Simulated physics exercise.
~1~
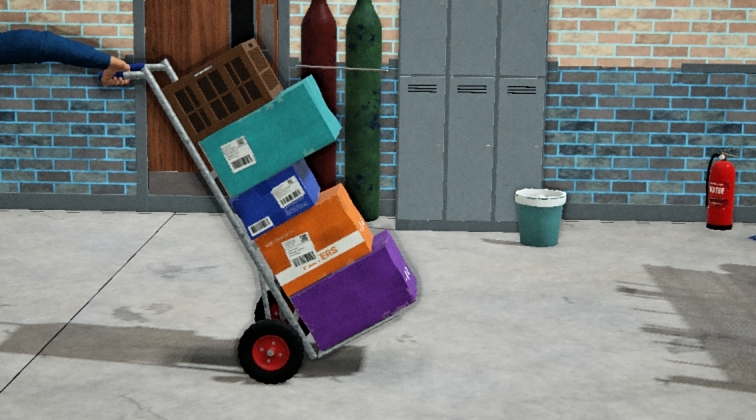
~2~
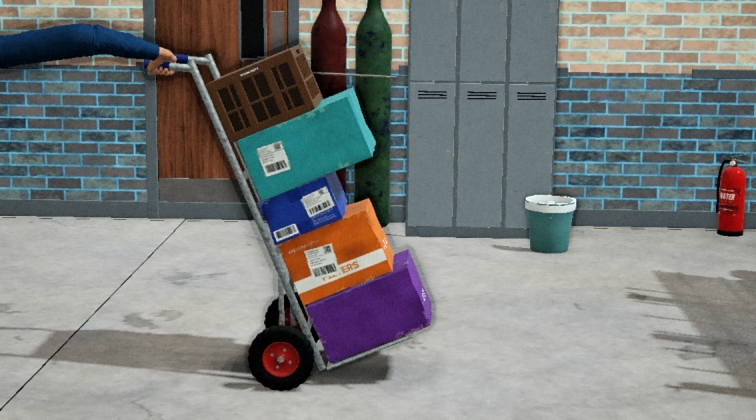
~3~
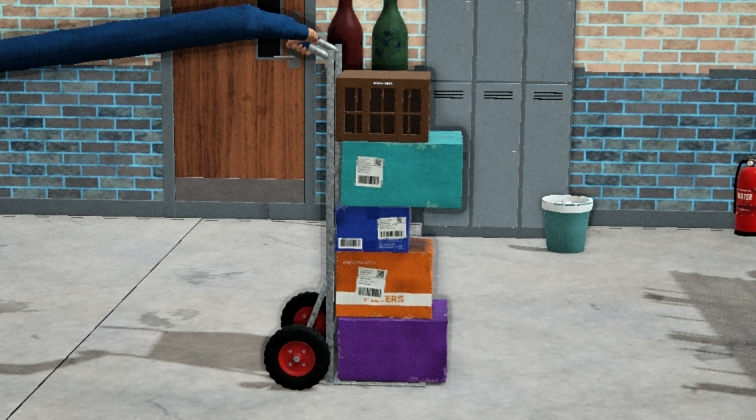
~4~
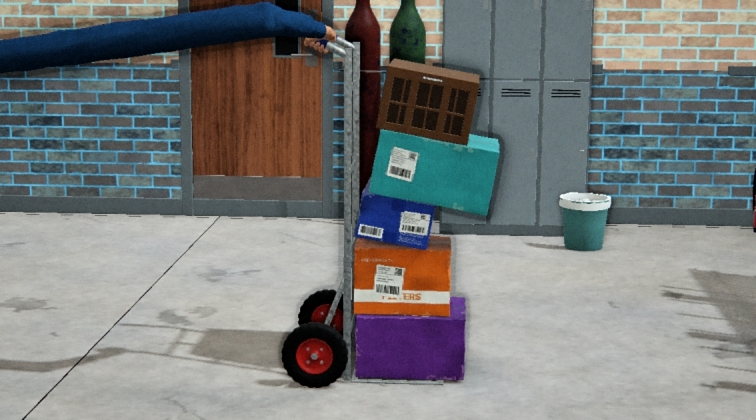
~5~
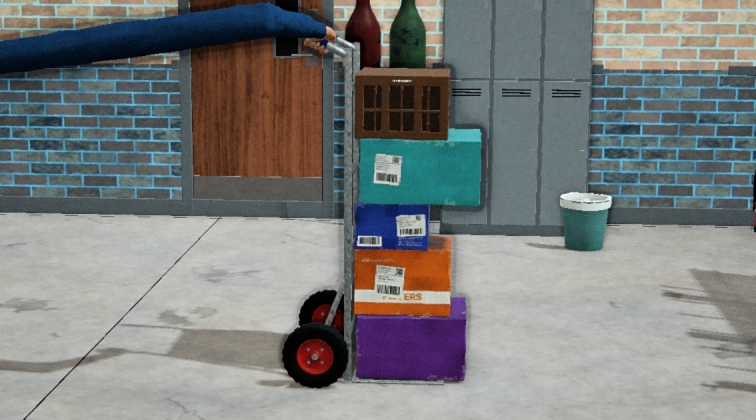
In a garage-like room with brick walls and lockers, a blue-sleeved arm swings a two-wheeled hand truck stacked with five boxes upright; the top three tip to the right, then settle back, leaving the whole stack standing on the truck.
